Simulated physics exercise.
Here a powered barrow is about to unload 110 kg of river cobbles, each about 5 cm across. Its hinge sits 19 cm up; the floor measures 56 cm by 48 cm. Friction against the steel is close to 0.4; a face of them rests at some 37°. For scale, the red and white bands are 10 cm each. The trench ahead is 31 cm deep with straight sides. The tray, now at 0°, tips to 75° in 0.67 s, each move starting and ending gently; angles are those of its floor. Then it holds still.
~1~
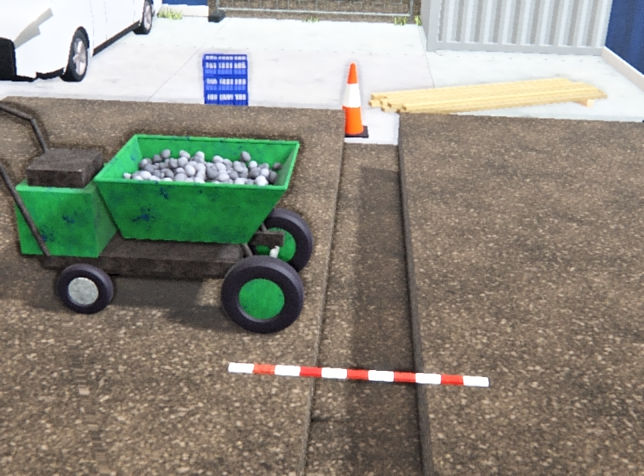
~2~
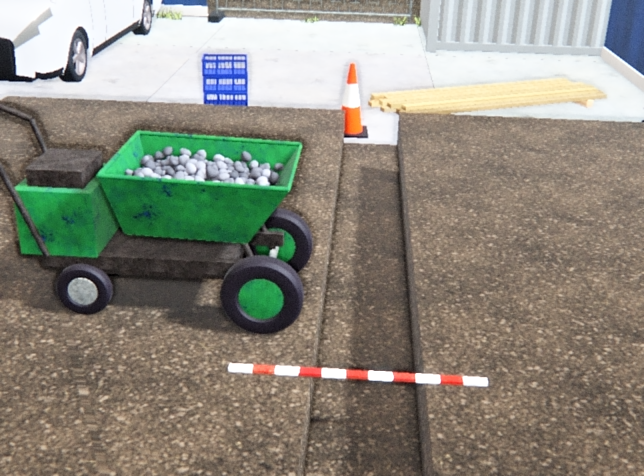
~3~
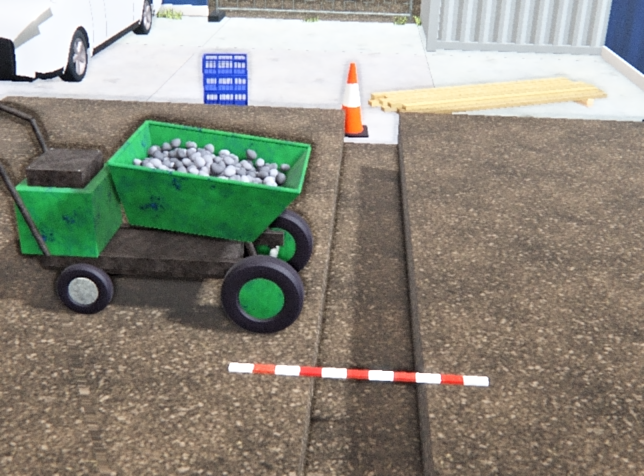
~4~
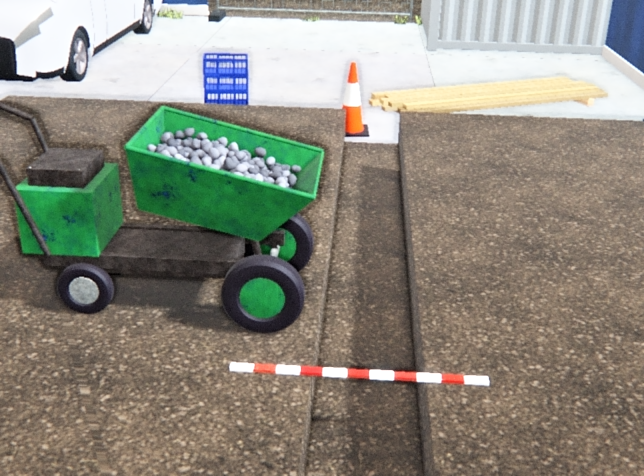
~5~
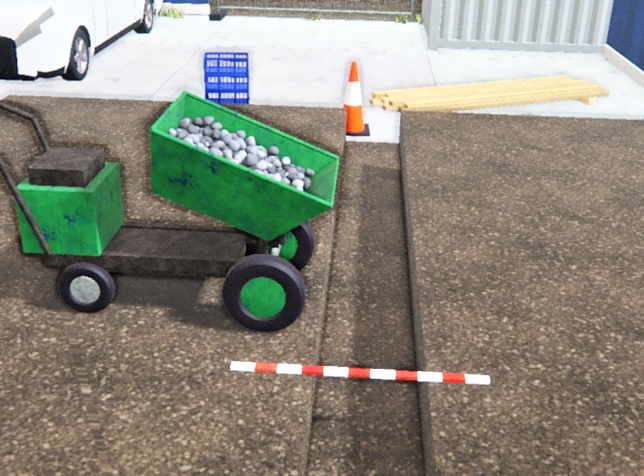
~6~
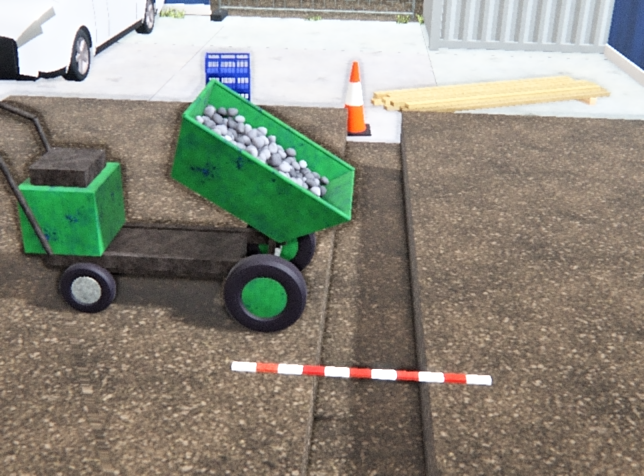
The clip shows a green wheeled barrow loaded with grey rounded stones beside a straight trench, a red and white striped pole lying across it, as its tray tilts steadily toward the right, rear end rising.
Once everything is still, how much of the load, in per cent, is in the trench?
Some 37 per cent of it.
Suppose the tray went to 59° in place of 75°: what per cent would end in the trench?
In that case some 20 per cent.
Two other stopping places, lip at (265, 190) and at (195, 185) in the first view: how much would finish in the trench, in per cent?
First some 55, then 100 per cent.
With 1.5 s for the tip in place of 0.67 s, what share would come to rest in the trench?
In that case some 60 per cent.
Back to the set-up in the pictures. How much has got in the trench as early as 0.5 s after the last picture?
About 10 per cent by then.
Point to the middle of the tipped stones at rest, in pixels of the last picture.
Around (457, 309).
Then, 0.2 s after the last picture the floor is at 63°, 100 % in the tray; the foremost stones are at (367, 239).
Then, 0.5 s after the last picture the floor is at 75°, 65 % in the tray, 11 % in the trench, 24 % past the trench; the foremost stones are at (470, 312).
Then, 0.8 s after the last picture the floor is at 75°, 14 % in the tray, 22 % in the trench, 64 % past the trench; the foremost stones are at (634, 328).
Then, 2.8 s after the last picture the floor is at 75°, 0 % in the tray, 37 % in the trench, 63 % past the trench; the foremost stones are past the picture's edge.
